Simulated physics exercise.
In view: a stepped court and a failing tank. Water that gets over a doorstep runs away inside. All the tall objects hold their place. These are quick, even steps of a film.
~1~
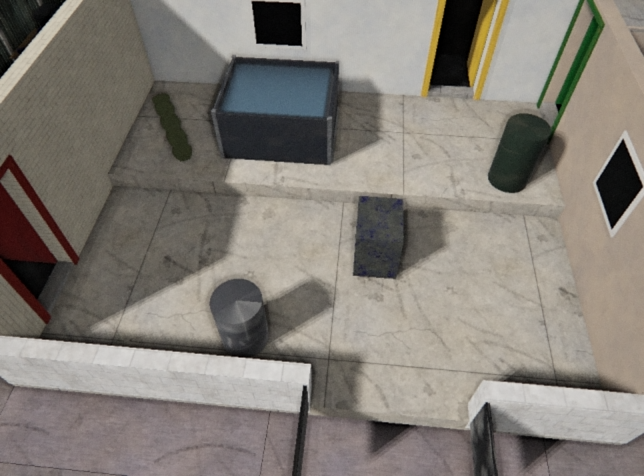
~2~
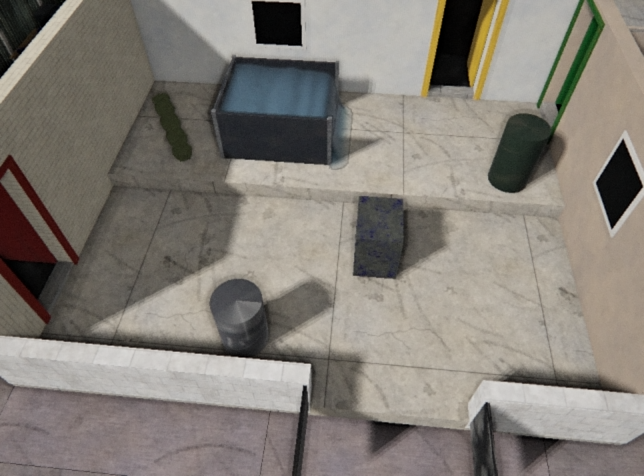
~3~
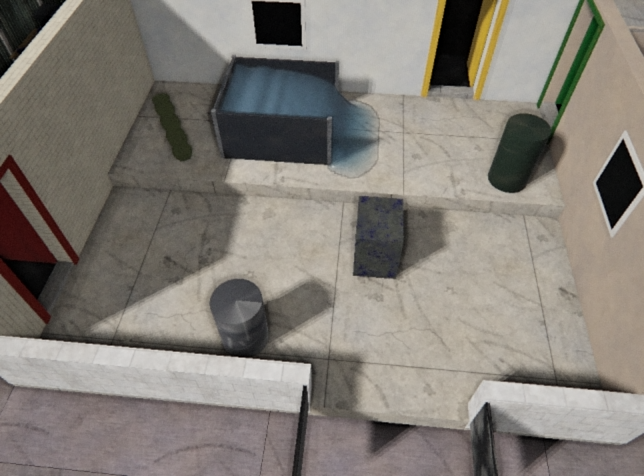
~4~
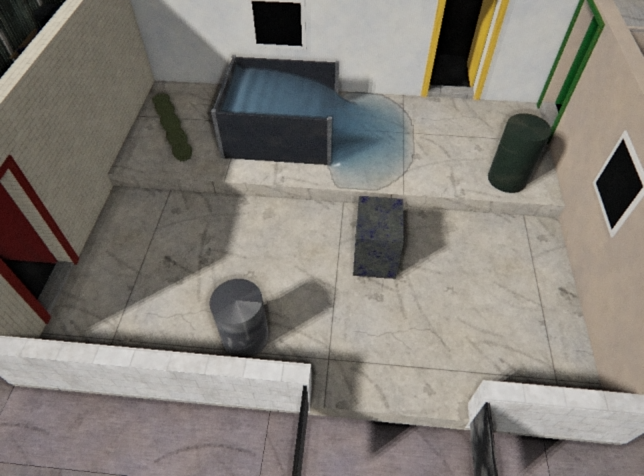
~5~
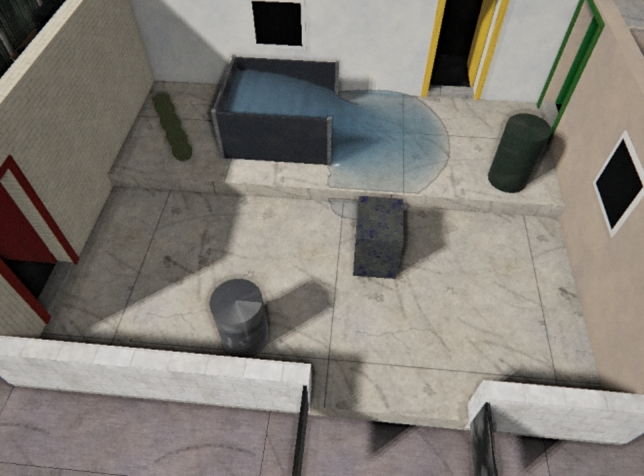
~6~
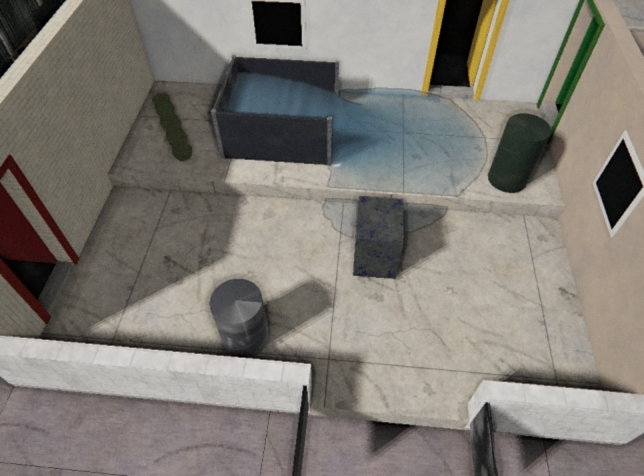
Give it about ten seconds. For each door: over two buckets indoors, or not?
In the end: The green door floods; the red door holds within the limit; the yellow door floods.
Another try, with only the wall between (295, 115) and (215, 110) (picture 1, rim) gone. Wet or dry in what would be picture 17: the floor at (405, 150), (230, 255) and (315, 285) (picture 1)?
One after the other: Clear, awash, awash.
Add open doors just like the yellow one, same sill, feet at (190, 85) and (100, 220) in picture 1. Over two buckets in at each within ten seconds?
In that order: Keeps below it, keeps below it.
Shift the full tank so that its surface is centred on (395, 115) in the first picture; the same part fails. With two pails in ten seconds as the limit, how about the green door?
In short: The green door is over.
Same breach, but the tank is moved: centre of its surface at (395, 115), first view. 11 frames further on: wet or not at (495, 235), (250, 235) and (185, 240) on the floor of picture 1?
One after the other: Wet, dry, no water.
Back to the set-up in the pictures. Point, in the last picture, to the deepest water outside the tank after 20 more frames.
At about (607, 415).
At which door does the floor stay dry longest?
The one in red.
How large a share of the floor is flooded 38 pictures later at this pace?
Roughly 65 per cent.
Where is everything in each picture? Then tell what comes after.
In the first frame, still water in the open tank at (279, 90).
In the second frame, water pours out at (331, 118) and has run to (333, 167).
In the third frame, water pours out at (331, 122) and has run to (360, 172).
In the fourth frame, the front is at a hidden place, out from the gap at (331, 124).
In the fifth frame, water pours out at (331, 125) and has run to (444, 156).
In the sixth frame, the front is at (482, 158), out from the gap at (331, 125).
A moment on, water covers 30 % of the floor; the green door under two buckets in, the red door not reached, the yellow door wet at the sill, nothing in.
Next, water covers 40 % of the floor; the green door far over two buckets in, the red door not reached, the yellow door under two buckets in.
Then, water covers 45 % of the floor; the green door far over two buckets in, the red door not reached, the yellow door over two buckets in.
Later, water covers 65 % of the floor; the green door far over two buckets in, the red door not reached, the yellow door over two buckets in.
In the end, water covers 85 % of the floor; the green door far over two buckets in, the red door wet at the sill, nothing in, the yellow door over two buckets in.
